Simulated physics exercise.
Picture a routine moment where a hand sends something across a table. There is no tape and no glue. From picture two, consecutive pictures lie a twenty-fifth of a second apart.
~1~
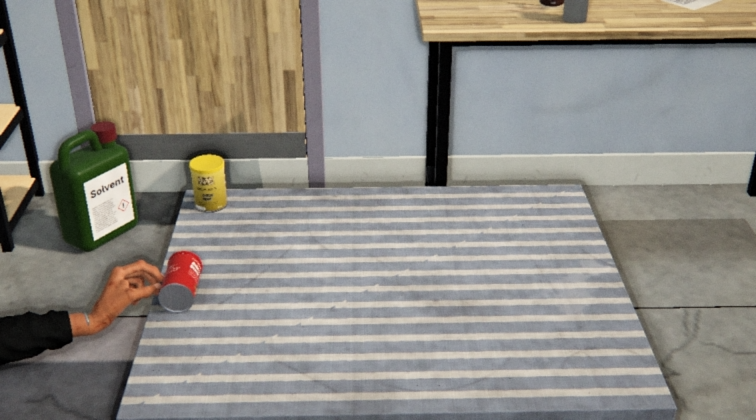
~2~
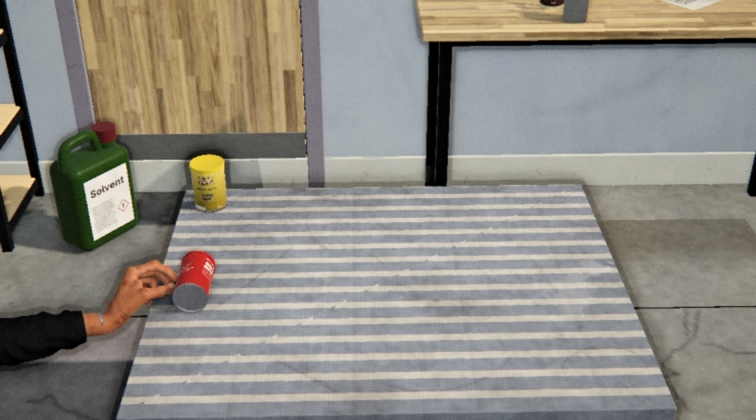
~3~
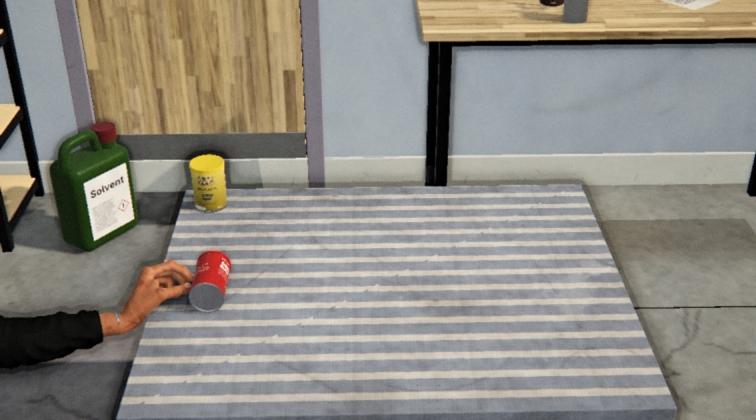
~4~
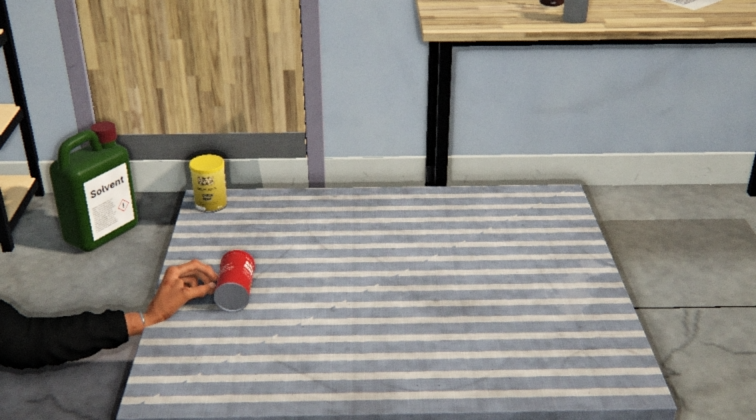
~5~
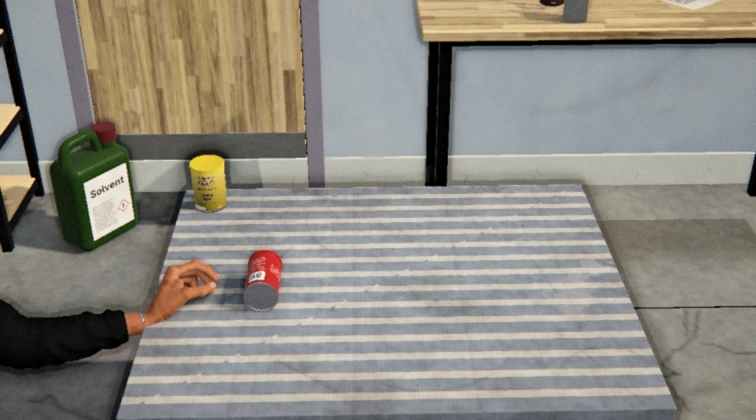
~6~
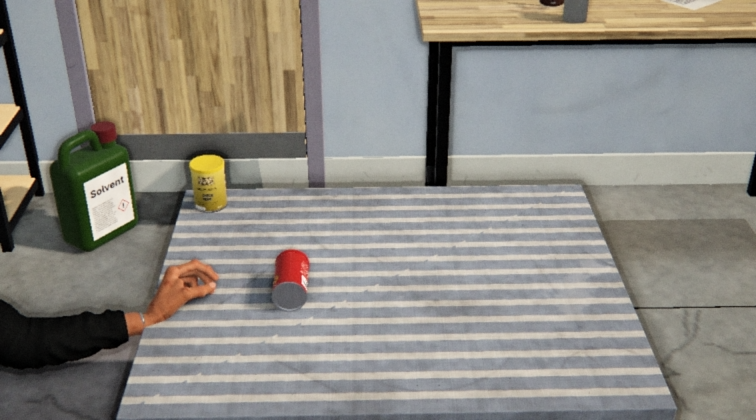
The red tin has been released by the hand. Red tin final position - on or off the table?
Departs the top.
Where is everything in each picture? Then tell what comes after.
In the first frame, under the hand; red tin (181, 282).
In the second frame, under the hand; red tin (195, 281).
In the third frame, under the hand; red tin (210, 281).
In the fourth frame, red tin (235, 281).
In the fifth frame, red tin (263, 280) shifted about its own width.
In the sixth frame, red tin (291, 280) shifted about its own width.
Then, 0.30 s on from there, red tin shifted well along near (485, 277).
Then, 0.70 s on from there, red tin now off the table.
Then, 1.10 s on from there, things are still on the move.
In the end, off the table, red tin.
